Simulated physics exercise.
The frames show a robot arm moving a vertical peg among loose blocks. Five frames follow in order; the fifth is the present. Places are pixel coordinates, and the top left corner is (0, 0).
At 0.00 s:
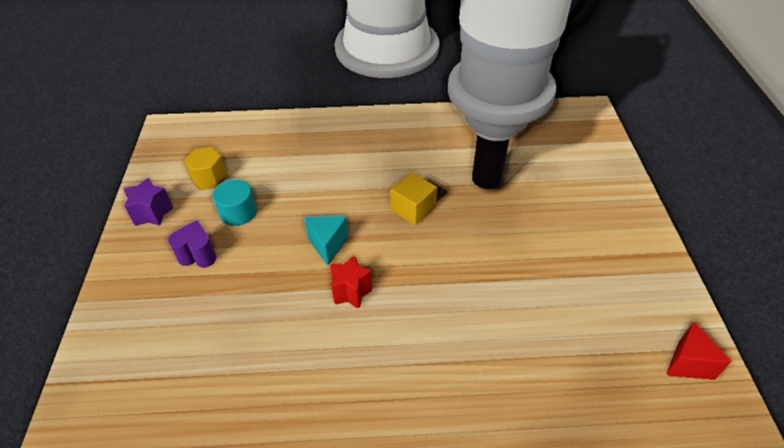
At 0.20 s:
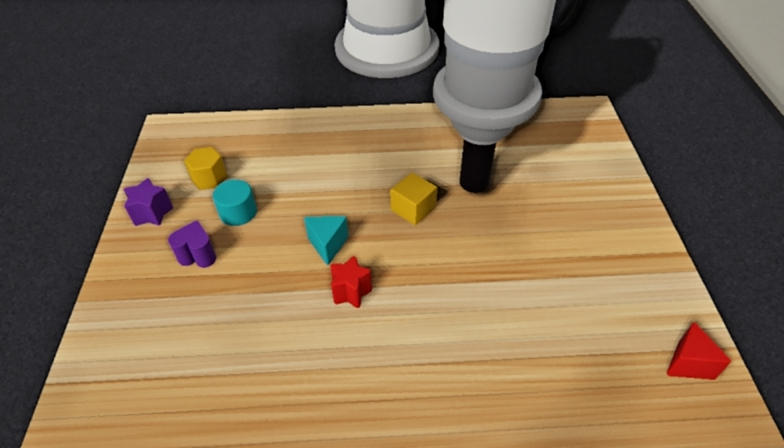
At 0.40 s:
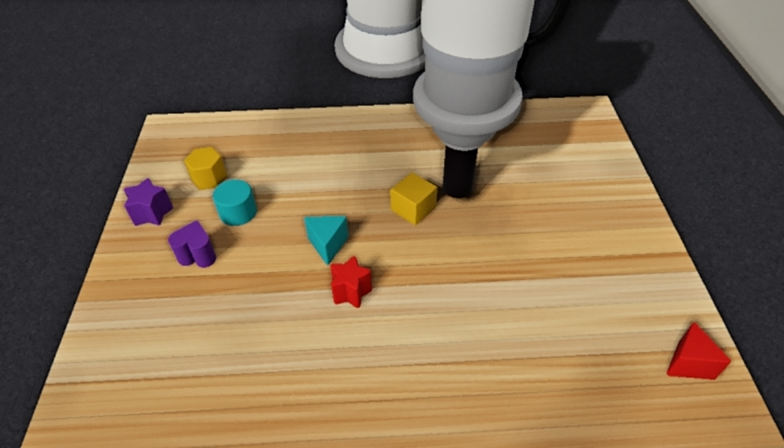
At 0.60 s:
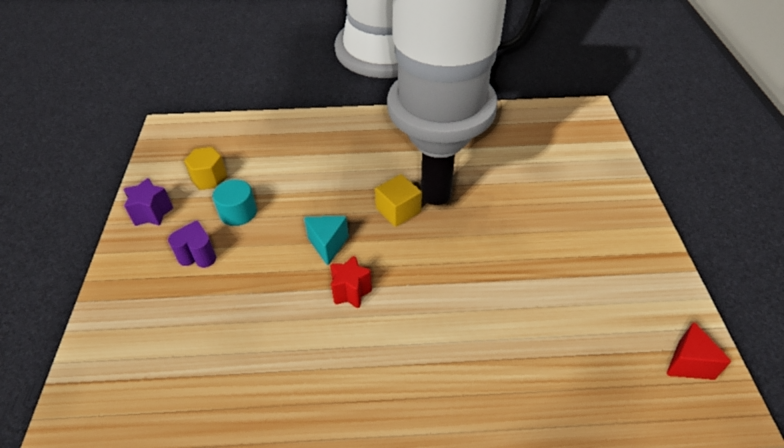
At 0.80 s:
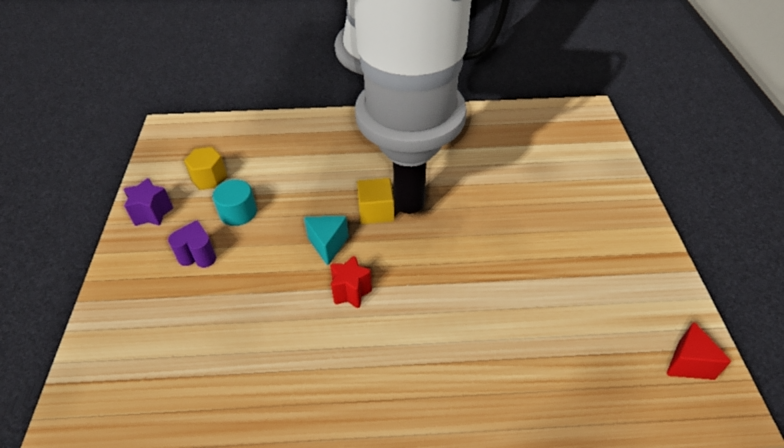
The robot arm's black peg moved left across the wooden board, met the yellow block and pushed it left toward the turquoise triangular block, while the red and purple pieces stayed still.
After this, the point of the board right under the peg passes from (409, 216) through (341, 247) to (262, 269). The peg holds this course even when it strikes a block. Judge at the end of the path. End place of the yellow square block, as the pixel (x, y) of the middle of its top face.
Somewhere near (354, 192).
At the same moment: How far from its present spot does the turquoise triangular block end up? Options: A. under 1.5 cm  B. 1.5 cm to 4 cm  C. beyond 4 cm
The one that fits is C, beyond 4 cm.
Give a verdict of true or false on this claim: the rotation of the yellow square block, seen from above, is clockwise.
Answer: True.
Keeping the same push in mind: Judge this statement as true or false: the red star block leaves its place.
The statement is incorrect.
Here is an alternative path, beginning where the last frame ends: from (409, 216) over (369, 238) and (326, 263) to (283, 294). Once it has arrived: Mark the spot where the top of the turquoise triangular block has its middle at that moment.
It ends at (298, 229).
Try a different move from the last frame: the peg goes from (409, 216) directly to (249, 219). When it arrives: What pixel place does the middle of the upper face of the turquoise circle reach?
In the picture, that point is around (212, 189).
On the path given first. One third of the way, peg at (362, 224); yellow square block at (354, 192), turned 65° clockwise.
Two thirds of the way, peg at (313, 245); turquoise triangular block at (280, 236), turned 20° anticlockwise; yellow square block at (354, 192), turned 65° clockwise.
At the end, peg at (258, 256); turquoise triangular block at (226, 243); red star block still; yellow square block at (354, 192), turned 65° clockwise.
